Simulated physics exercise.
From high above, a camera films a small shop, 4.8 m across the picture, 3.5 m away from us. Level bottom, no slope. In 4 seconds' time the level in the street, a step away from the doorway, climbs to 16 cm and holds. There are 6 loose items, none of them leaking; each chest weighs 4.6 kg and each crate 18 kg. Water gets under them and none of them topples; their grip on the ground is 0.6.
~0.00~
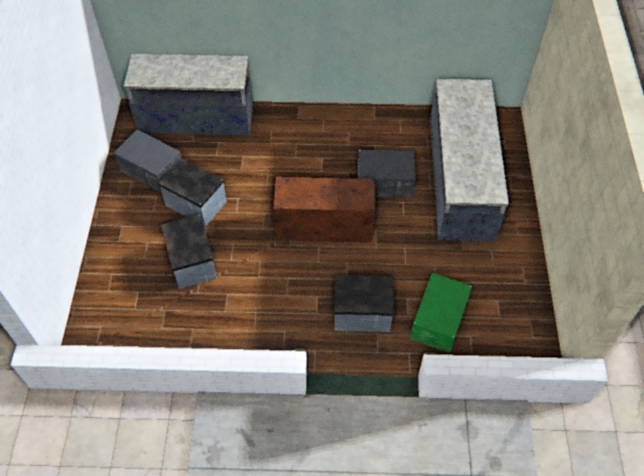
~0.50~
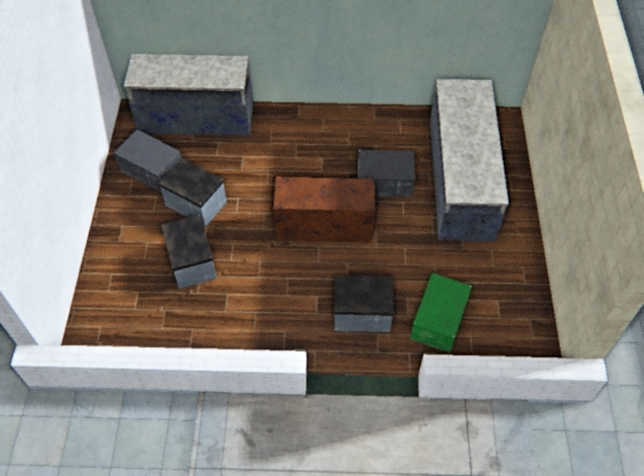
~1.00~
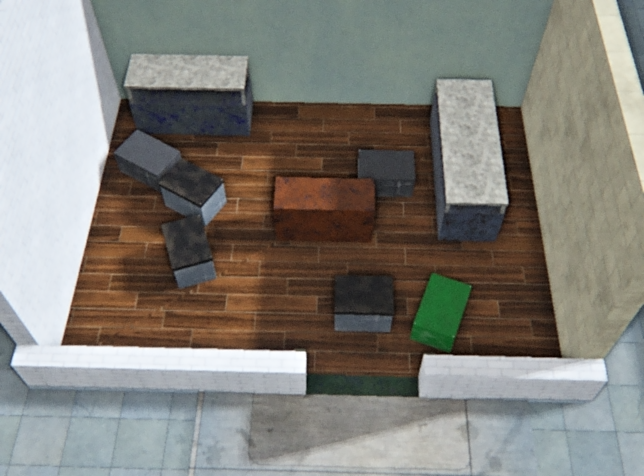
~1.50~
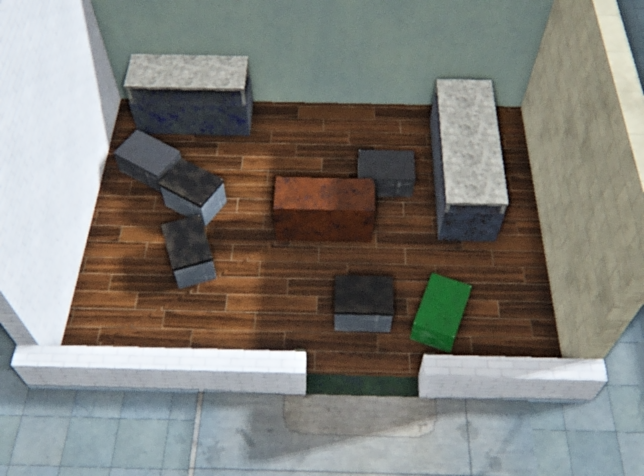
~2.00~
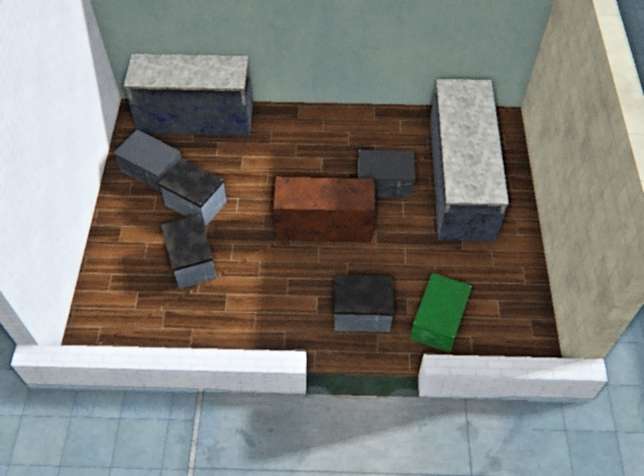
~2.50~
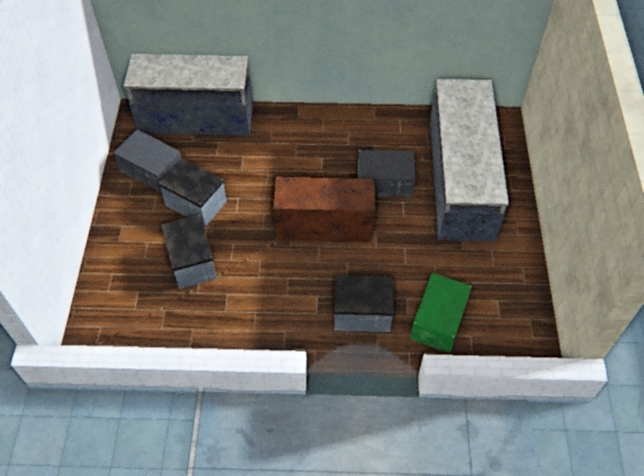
Small shop seen from above, bluish water spreading over the paving outside and just entering the doorway, crates and counters staying still.
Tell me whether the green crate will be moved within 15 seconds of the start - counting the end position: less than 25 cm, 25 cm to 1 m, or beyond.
It ends close to where it began.
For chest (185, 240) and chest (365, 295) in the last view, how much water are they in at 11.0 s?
6 and 10 cm.
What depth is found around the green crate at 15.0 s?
Close to 7 centimetres.
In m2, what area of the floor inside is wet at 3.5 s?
My estimate is roughly 1.5 m2.
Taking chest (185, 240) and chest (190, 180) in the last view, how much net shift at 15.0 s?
Respectively 100 and 40 cm.
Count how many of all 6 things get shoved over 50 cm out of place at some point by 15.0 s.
Count: 3.
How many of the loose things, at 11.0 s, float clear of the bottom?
Then: 3.
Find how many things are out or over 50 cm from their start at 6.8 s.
It comes to 1.
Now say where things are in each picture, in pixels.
The first picture shows the green crate at (443, 305) rests on the ground; 0.0 m2 under water; 0 of 6 have shifted.
The second picture shows the green crate at (443, 305) rests on the ground; 0.0 m2 under water; 0 of 6 have shifted.
The third picture shows the green crate at (443, 305), on the bottom; 0.0 m2 under water; 0 of 6 have shifted.
The fourth picture shows the green crate at (443, 305) rests on the ground; water covers 0.0 m2; 0 of 6 have shifted.
The fifth picture shows the green crate at (443, 305) rests on the ground; 0.0 m2 under water; 0 of 6 have shifted.
The sixth picture shows the green crate at (443, 305), on the bottom; 0.2 m2 under water; 0 of 6 have shifted.
After 3.5 s the green crate is near (443, 305), 0.0 m from its start, aground; 0 afloat.
After 6.8 s the green crate is near (443, 305), 0.0 m from its start, aground; 1 afloat.
After 11.0 s the green crate is near (443, 305), 0.0 m from its start, aground; 3 afloat.
After 15.0 s the green crate is near (443, 302), 0.0 m from its start, afloat; 5 afloat.
